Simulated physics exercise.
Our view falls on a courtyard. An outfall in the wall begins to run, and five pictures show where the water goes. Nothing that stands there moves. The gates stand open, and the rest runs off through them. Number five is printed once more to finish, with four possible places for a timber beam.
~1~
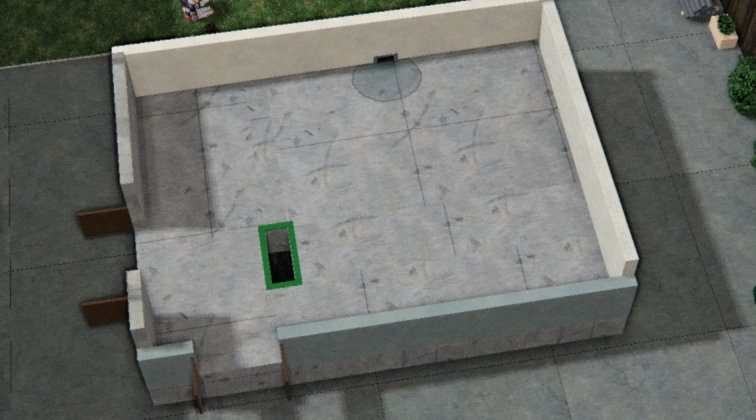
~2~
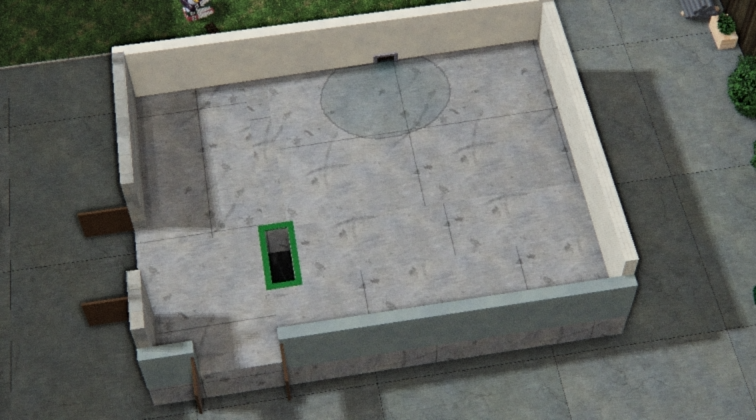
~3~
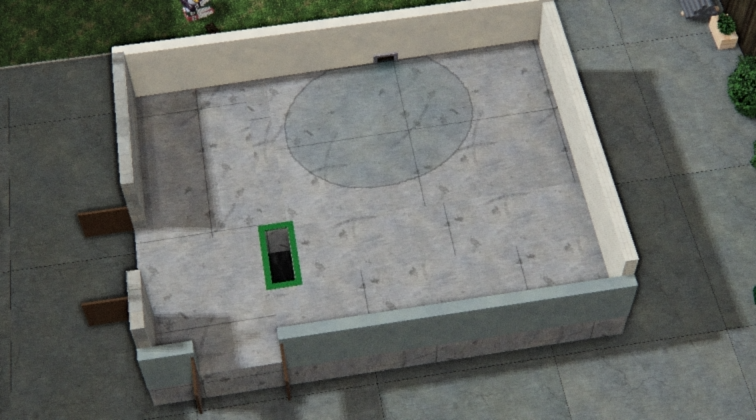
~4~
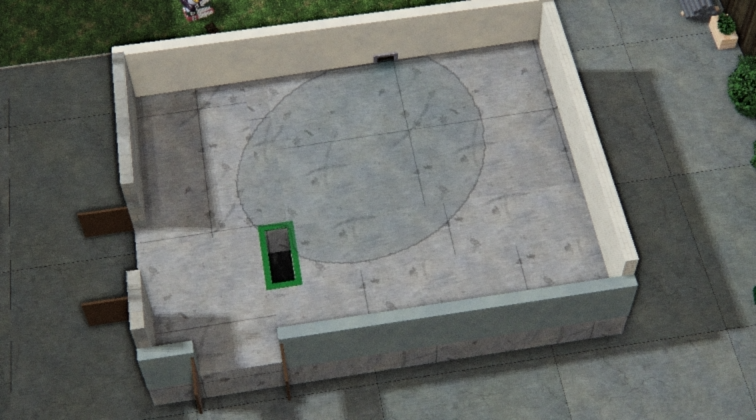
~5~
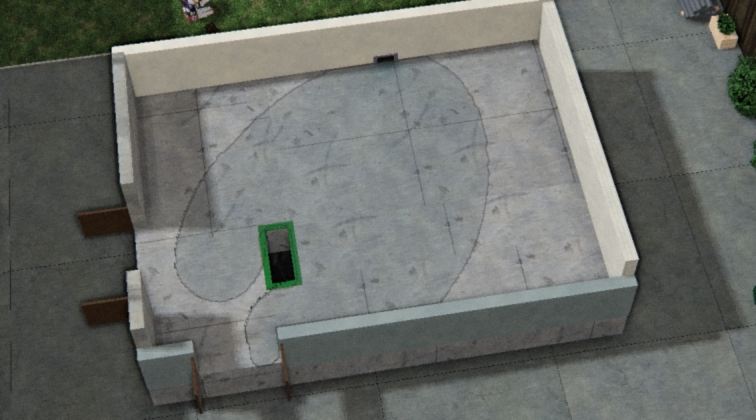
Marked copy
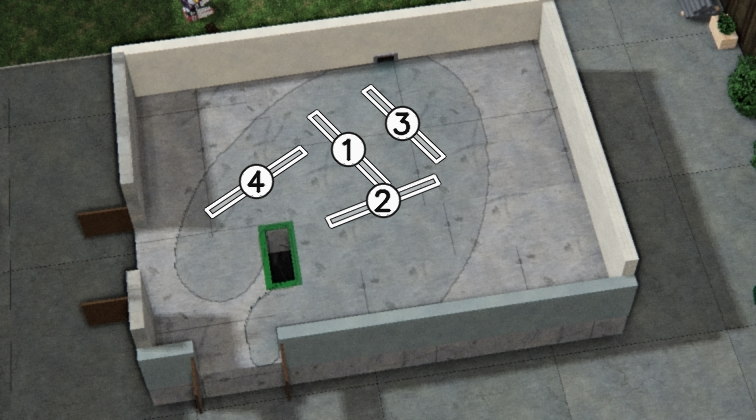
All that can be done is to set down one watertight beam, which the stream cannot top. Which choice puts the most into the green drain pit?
It is 2.
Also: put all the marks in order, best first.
The order is 2, 4, 3, 1.
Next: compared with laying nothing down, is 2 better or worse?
Spot 2 is better.
On the marked copy, 1 from (313, 114) to (384, 186); 2 from (329, 222) to (436, 179); 3 from (367, 89) to (440, 159); 4 from (209, 213) to (302, 150).
With 1, next to none of the stream goes into the green drain pit, about 99 % out by the gates.
With 2, about 48 % of the stream goes into the green drain pit, about 52 % out by the gates.
With 3, about 10 % of the stream goes into the green drain pit, about 90 % out by the gates.
With 4, about 26 % of the stream goes into the green drain pit, about 74 % out by the gates.
